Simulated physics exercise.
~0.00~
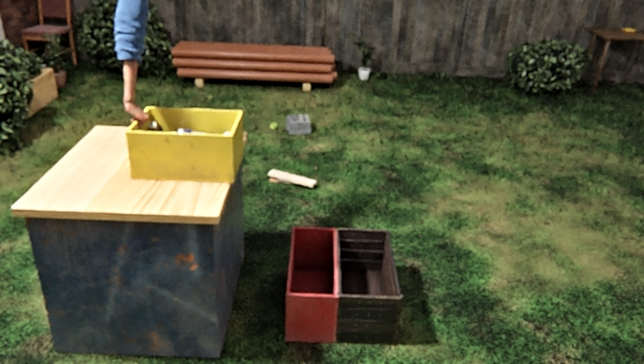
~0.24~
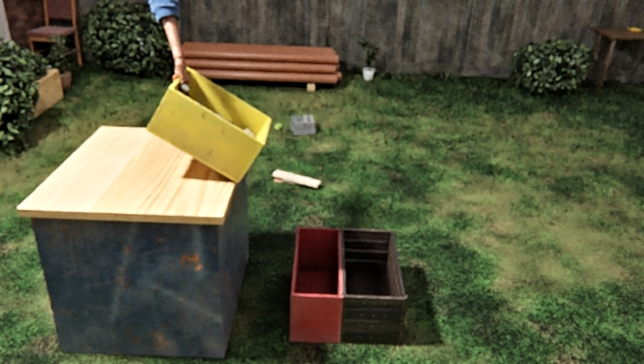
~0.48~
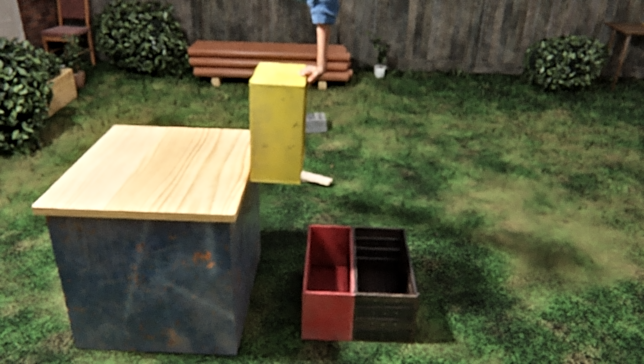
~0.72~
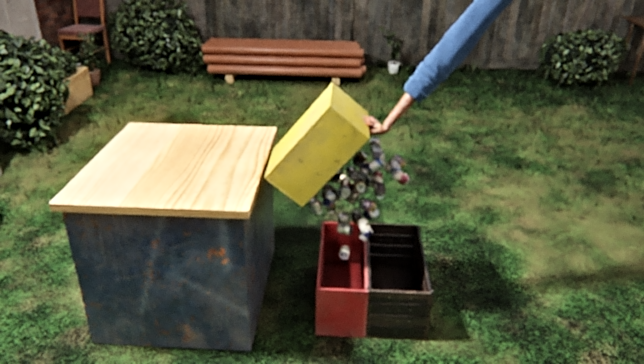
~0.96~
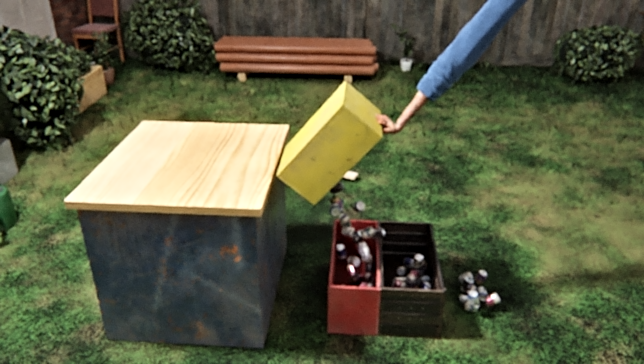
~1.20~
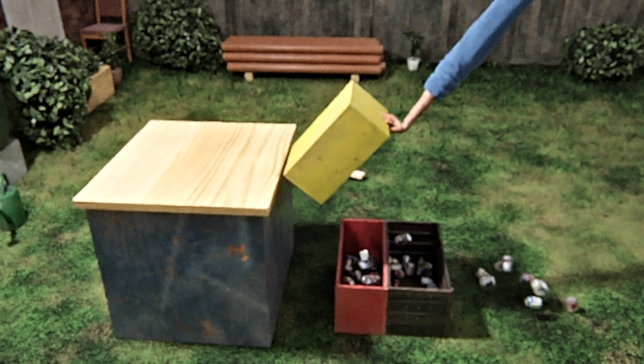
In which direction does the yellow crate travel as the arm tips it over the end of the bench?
The yellow crate moves to the right as it is tipped over the end of the bench.
On a grassy yard, a blue-sleeved arm tips a yellow crate over the end of a wood-topped bench, pouring small cans toward a red bin and a dark wooden bin. Cans land in both bins, while several scatter on the grass to the right.
